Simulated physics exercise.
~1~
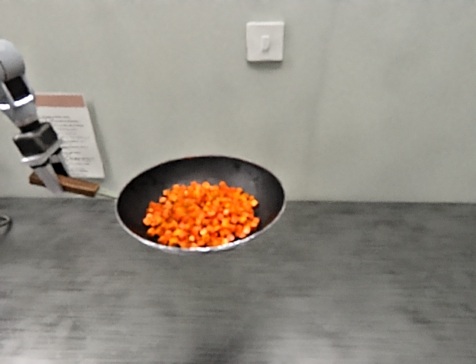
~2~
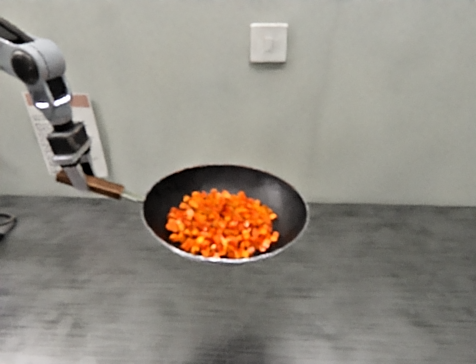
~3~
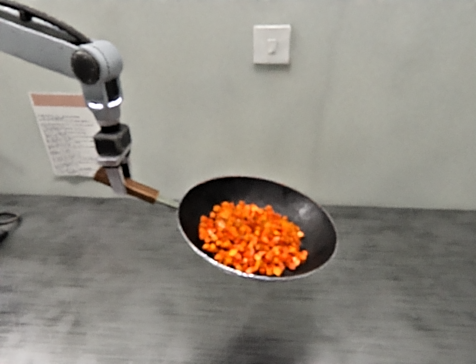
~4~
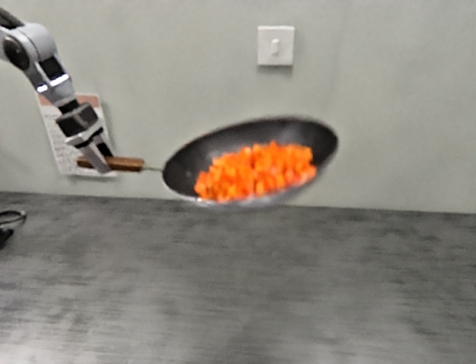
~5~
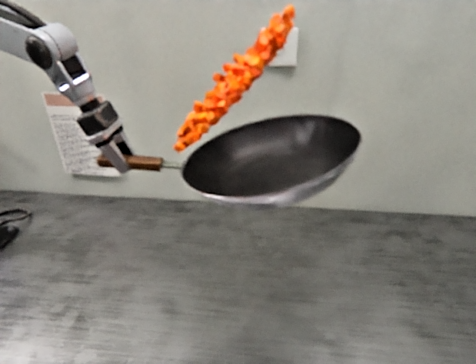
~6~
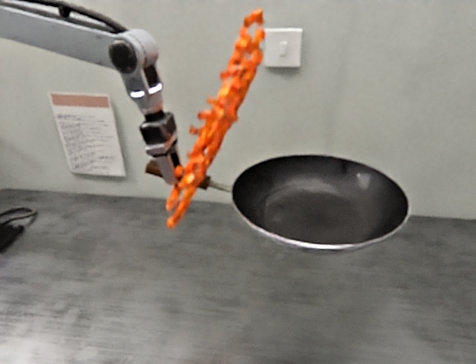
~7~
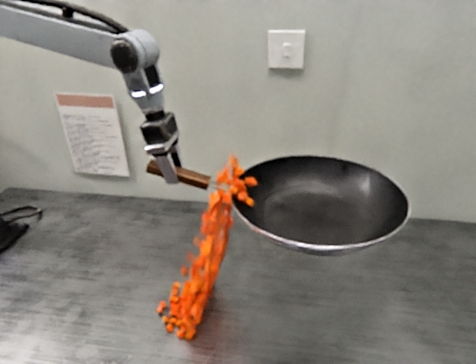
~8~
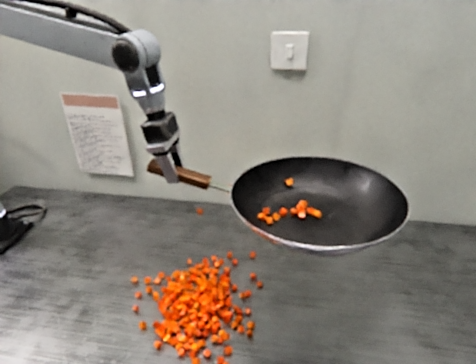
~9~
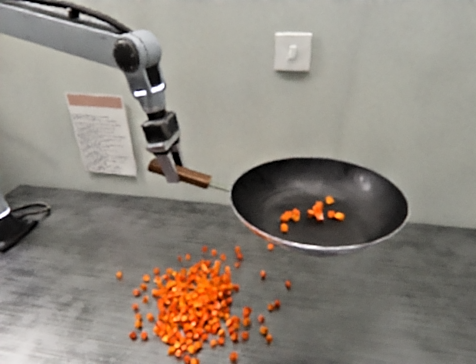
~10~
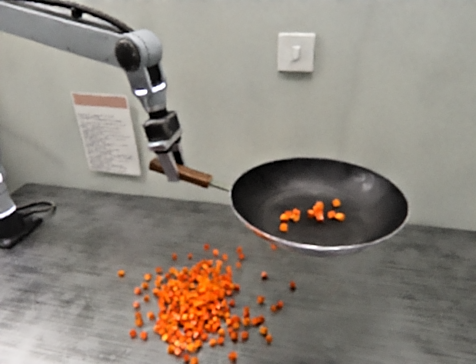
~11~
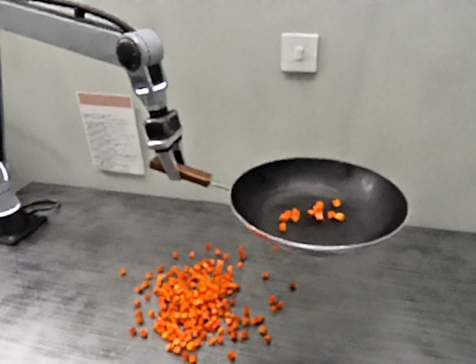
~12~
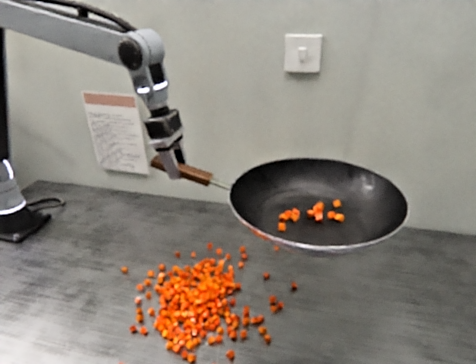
In this clip, a robotic arm moves a dark frying pan of diced orange vegetables right and slightly down, then swings it up, tossing them back toward the handle. The pan moves right beneath them, and most spill into a scattered pile on the grey table, leaving a few inside.
